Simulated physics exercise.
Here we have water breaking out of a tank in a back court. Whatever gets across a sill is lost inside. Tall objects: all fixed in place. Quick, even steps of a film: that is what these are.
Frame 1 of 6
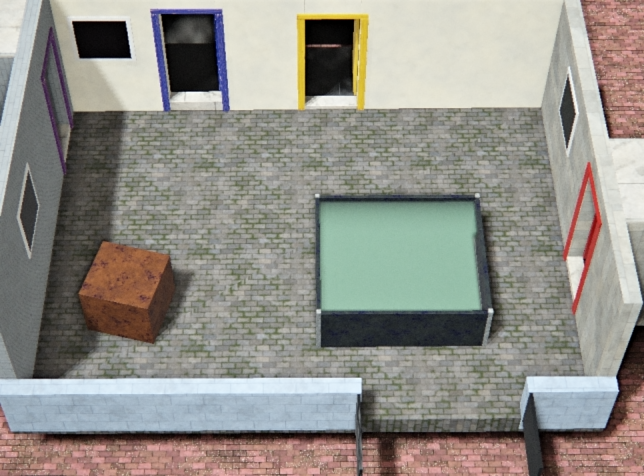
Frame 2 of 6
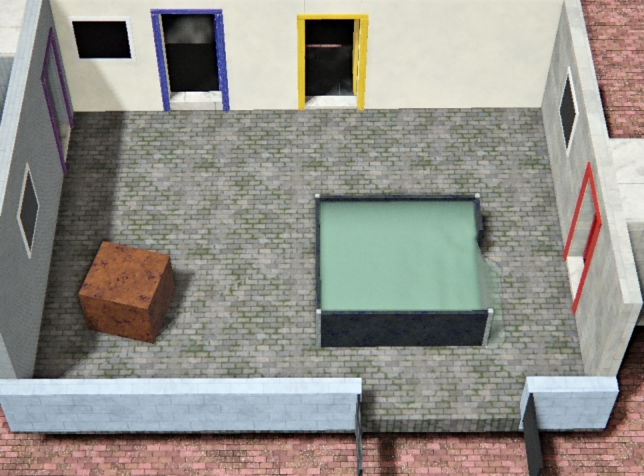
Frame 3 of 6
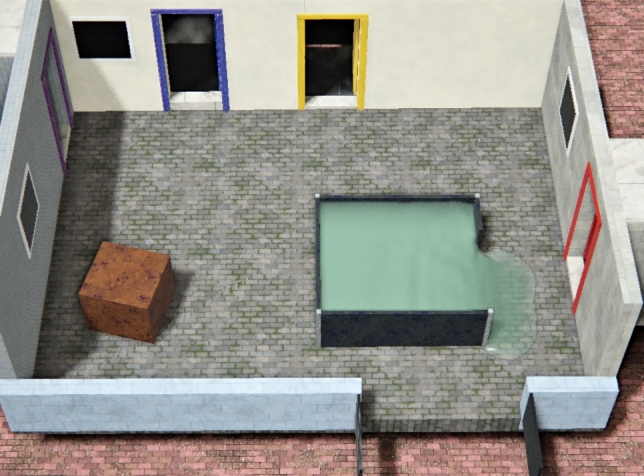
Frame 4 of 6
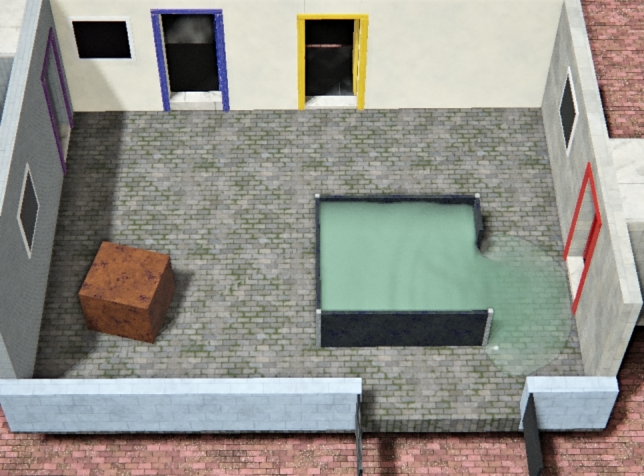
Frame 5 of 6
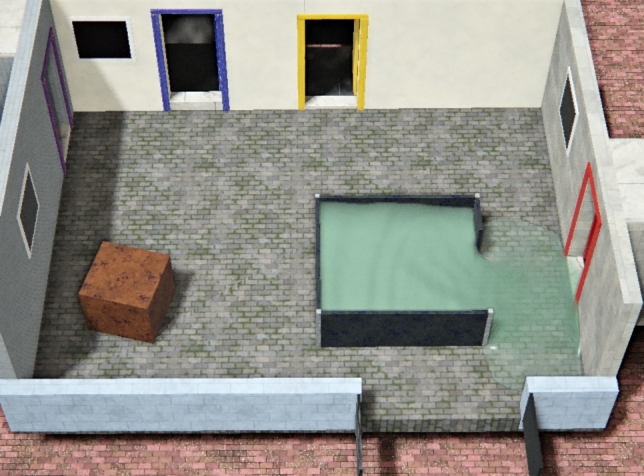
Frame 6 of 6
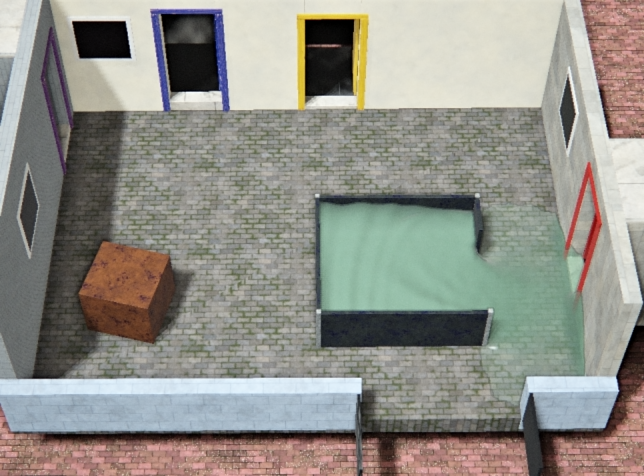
Pale green water, at first still in a dark-walled square tank, pours through a gap in its right side and fans across the paving to the right-hand wall, spreading beside the red-framed doorway. The walled courtyard is seen from high above by an unmoving camera. A rusty brown block sits at left, with blue and yellow doorframes in the cream back wall and a low pale-blue wall in front.
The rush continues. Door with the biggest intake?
Red.
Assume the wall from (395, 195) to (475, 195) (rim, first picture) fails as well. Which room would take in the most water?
Most of it gets in at the one in yellow.
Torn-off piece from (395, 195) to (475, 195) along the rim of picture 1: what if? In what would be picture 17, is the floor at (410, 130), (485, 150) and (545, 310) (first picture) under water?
The first spot is soaked through, the second is soaked through and the third is left untouched.
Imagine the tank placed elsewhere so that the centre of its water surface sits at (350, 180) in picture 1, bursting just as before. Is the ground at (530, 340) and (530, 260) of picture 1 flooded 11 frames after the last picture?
The first point is taken by the flood and the second is taken by the flood.
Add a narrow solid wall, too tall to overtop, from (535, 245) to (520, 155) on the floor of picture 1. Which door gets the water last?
Answer: The one in purple.
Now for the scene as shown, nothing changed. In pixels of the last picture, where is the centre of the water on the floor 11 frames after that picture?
At about (451, 298).
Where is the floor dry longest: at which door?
My pick is the door marked purple.
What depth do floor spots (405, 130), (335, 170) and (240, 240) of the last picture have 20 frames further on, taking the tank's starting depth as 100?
Readings in sequence: 6, 0, 0 percent.
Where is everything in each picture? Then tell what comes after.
Still water in the tank at (401, 255), in the first picture.
Water pours out at (479, 293) and has run to (490, 262), in the second picture.
The front is at (516, 259), out from the gap at (479, 294), in the third picture.
The front is at (565, 277), out from the gap at (479, 294), in the fourth picture.
The front is at (559, 240), out from the gap at (479, 295), in the fifth picture.
The front is at a hidden place, out from the gap at (479, 294), in the sixth picture.
A moment on, water covers 10 % of the floor; blue door not reached, yellow door not reached, red door a lot in, purple door not reached.
Next, water covers 25 % of the floor; blue door not reached, yellow door not reached, red door a lot in, purple door not reached.
Then, water covers 45 % of the floor; blue door not reached, yellow door not reached, red door a lot in, purple door not reached.
Later, water covers 70 % of the floor; blue door wet at the sill, nothing in, yellow door wet at the sill, nothing in, red door a lot in, purple door not reached.
In the end, water covers 95 % of the floor; blue door wet at the sill, nothing in, yellow door wet at the sill, nothing in, red door a lot in, purple door wet at the sill, nothing in; the red door has let in the most.
